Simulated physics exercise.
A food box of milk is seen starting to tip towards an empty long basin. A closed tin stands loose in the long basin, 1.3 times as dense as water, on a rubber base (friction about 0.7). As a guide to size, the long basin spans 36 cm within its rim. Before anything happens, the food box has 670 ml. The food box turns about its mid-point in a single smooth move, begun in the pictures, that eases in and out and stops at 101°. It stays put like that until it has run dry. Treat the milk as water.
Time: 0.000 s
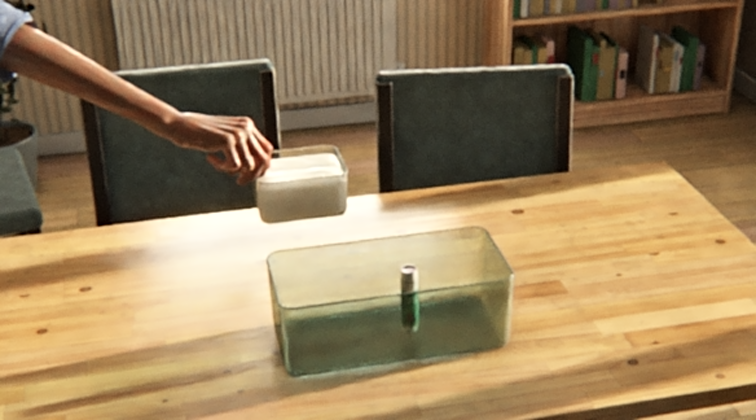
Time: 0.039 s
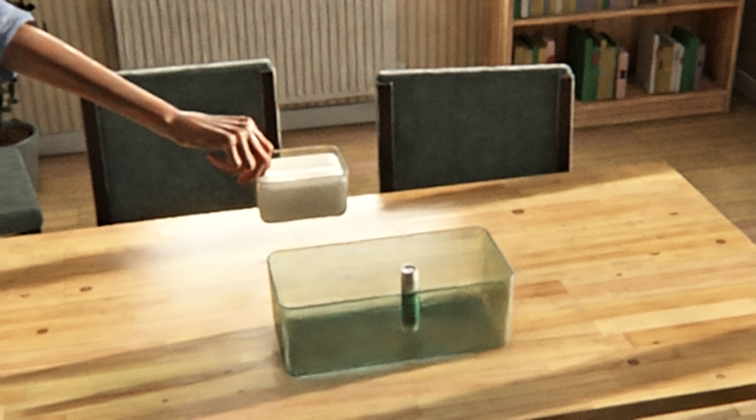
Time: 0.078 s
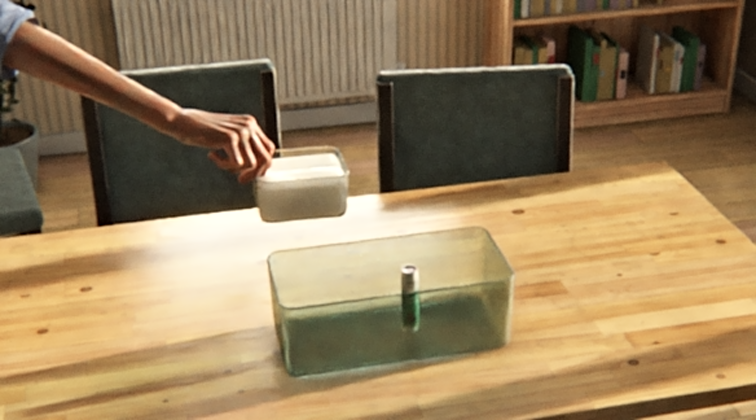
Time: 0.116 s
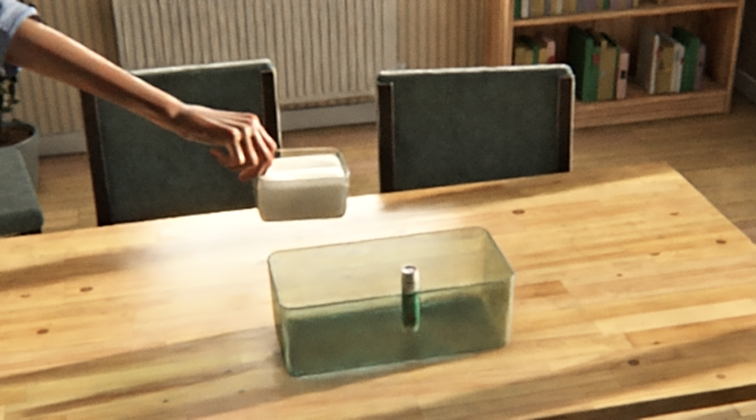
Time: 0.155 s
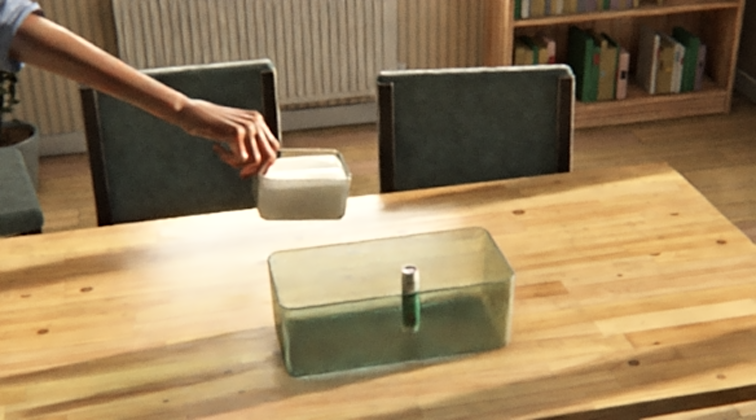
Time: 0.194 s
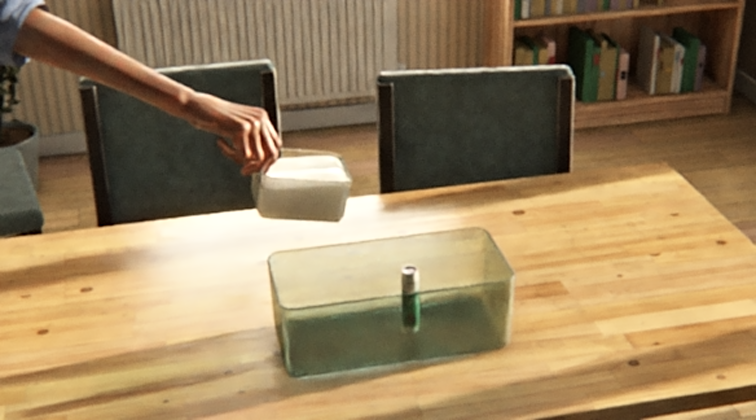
A food box of milk, held by a hand, tilts slightly rightward above a long basin.
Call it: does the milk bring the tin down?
Call: Not brought down.
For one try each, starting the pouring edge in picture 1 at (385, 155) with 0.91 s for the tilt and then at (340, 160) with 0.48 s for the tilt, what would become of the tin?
Run one: It does not tip. Run two: It tumbles.
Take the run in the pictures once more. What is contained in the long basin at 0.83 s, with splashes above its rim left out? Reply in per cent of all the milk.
Near 82 in a hundred.
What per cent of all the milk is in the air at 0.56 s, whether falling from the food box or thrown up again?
I'd say close to 40 per cent.
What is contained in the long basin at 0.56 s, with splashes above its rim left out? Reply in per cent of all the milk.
The basin holds roughly 12 in a hundred parts at that moment.
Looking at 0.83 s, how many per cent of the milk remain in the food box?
I'd estimate some 10 per cent.
Then, 0.56 s in, the tilt is 68° and 49 per cent is still to pour; the tin stands where it began.
Then, 0.83 s in, the tilt is 99° and 10 per cent is still to pour; the tin stands where it began.
Then, 1.11 s in, the tilt is 101° and 1 per cent is still to pour; the tin stands where it began.
Then, 1.41 s in, the tilt is 101° and 0 per cent is still to pour; the tin stands where it began.
Finally, the tin stands where it began.
